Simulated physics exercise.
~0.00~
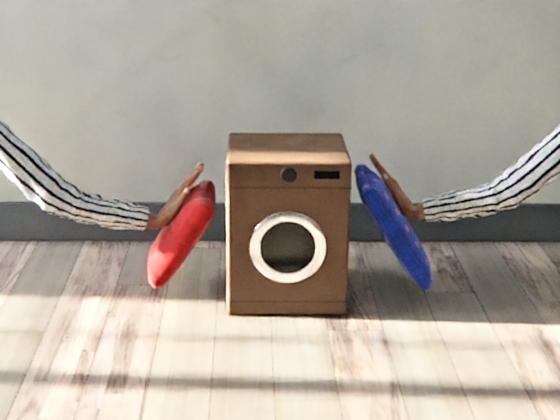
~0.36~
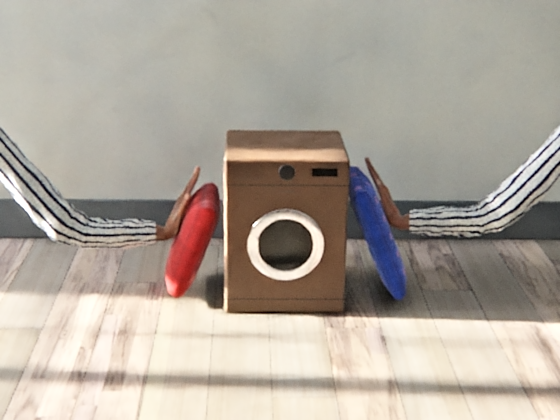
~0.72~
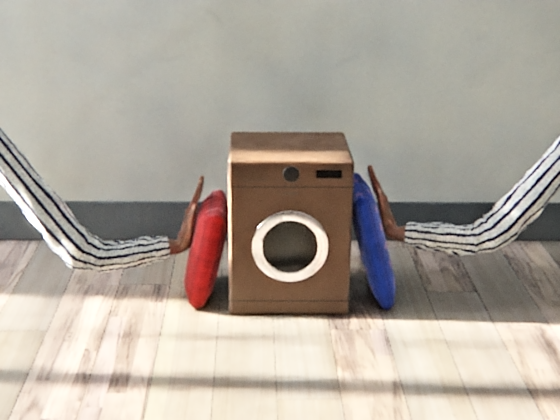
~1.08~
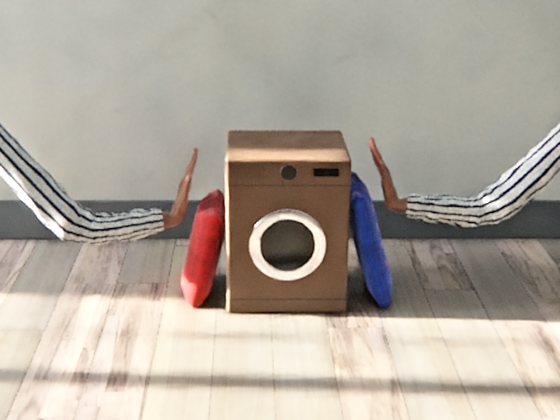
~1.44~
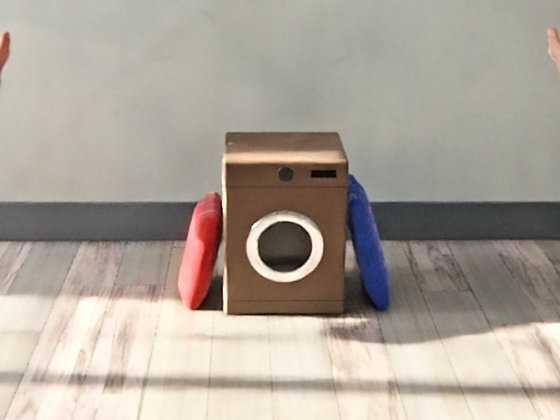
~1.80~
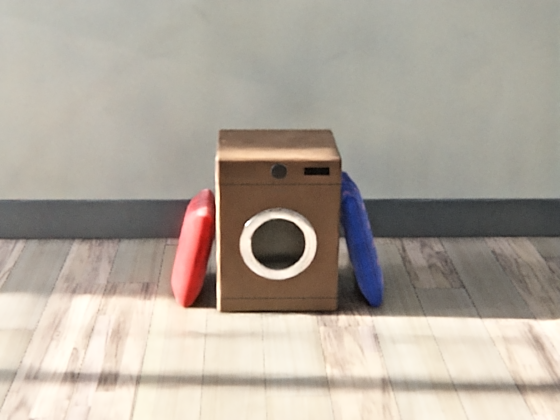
The clip opens on a brown toy-like washing machine standing on a pale wooden floor, while two hands in striped sleeves hold a red soft bag at its left and a blue pillow at its right, both tilted. The hands move inward, bringing the two soft items upright against the machine's sides. They press them briefly into place, then let go and draw back slightly. Next the arms pull away almost entirely, leaving only fingertips at the edges, and then they are gone. At the end the red bag and blue pillow still lean against the unmoved machine.
